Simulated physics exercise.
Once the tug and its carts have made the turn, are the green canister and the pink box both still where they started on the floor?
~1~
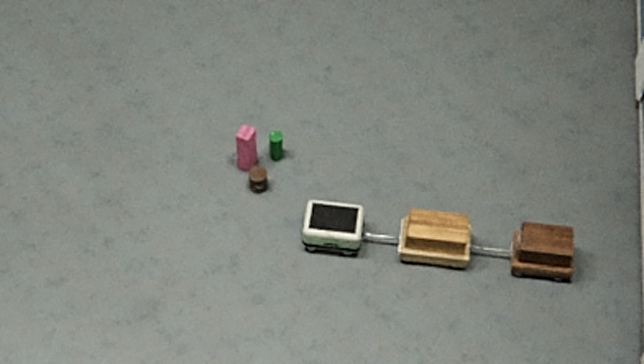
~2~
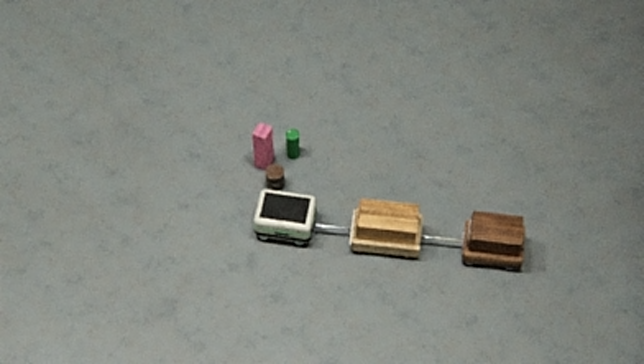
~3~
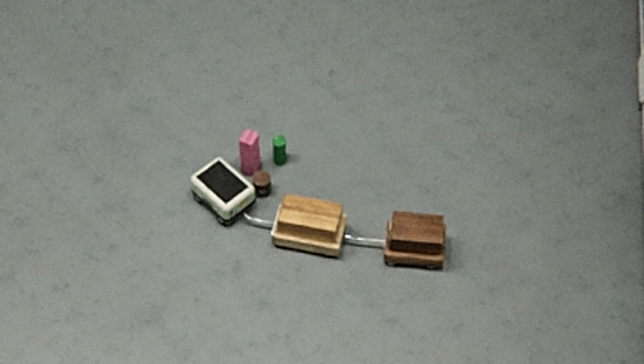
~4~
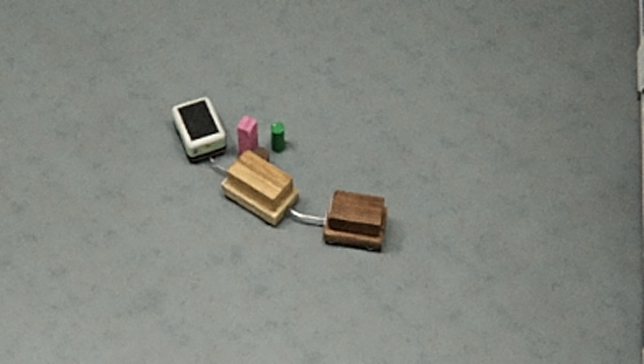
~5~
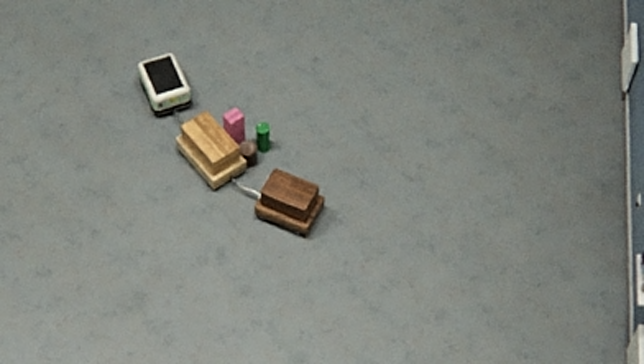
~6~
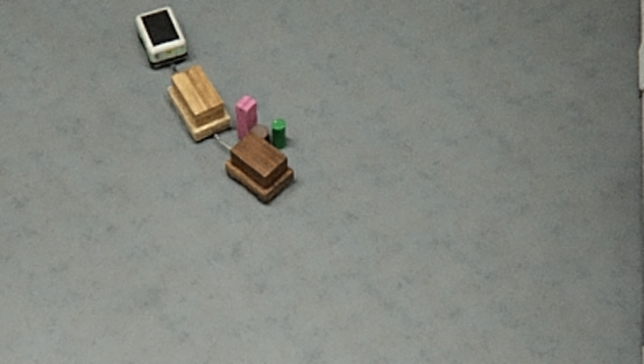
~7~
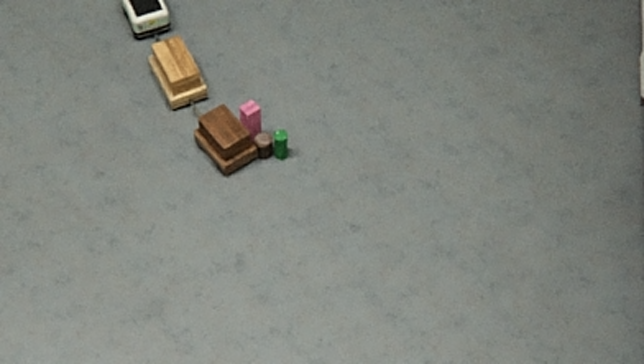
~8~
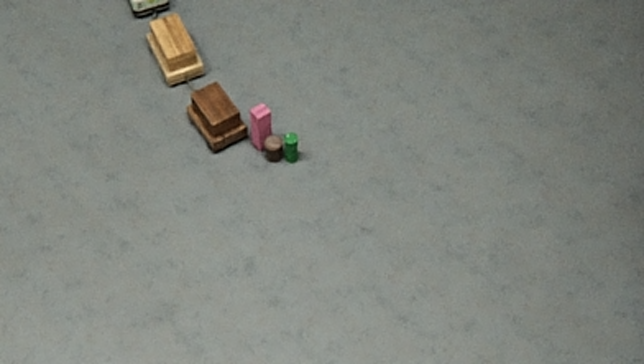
No. The green canister stays put, but the pink box ends up a little farther back from its starting spot, still upright.
